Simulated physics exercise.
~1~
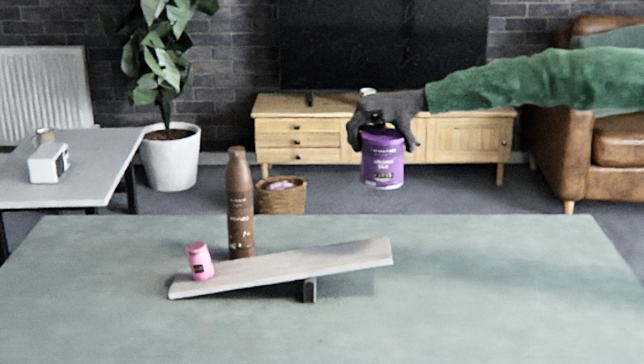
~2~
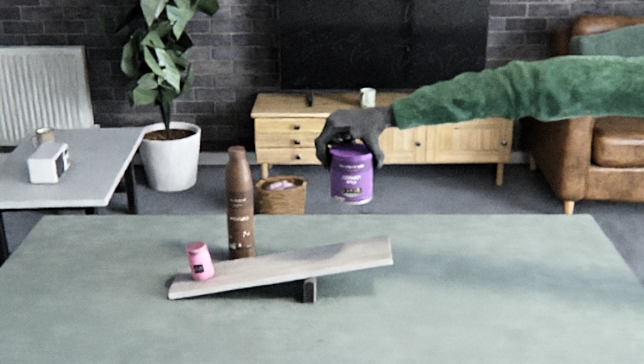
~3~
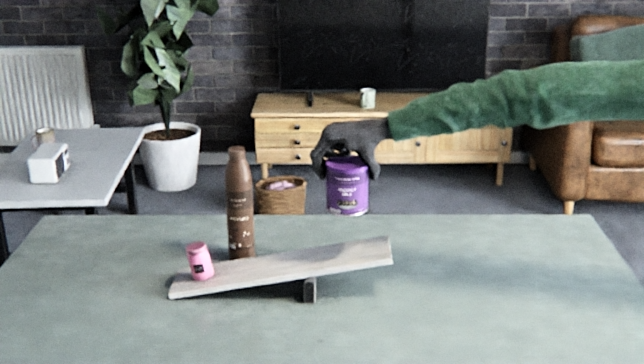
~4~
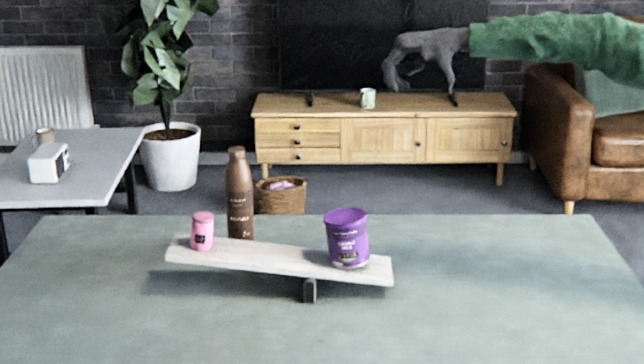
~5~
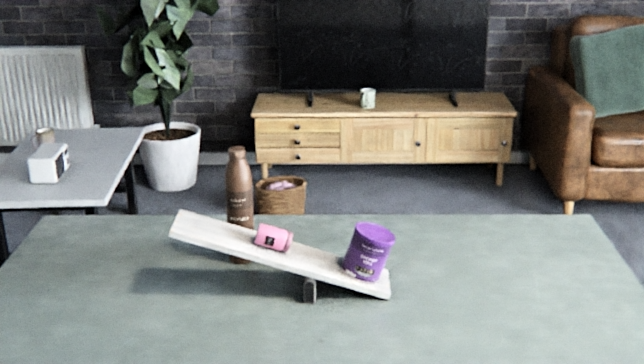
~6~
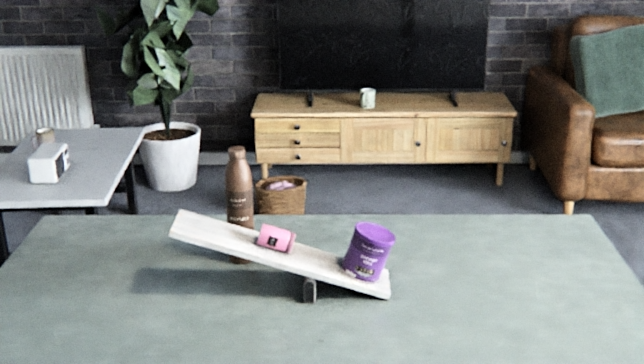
A purple tin released by a gloved hand tips the plank rightward, toppling the pink shaker.
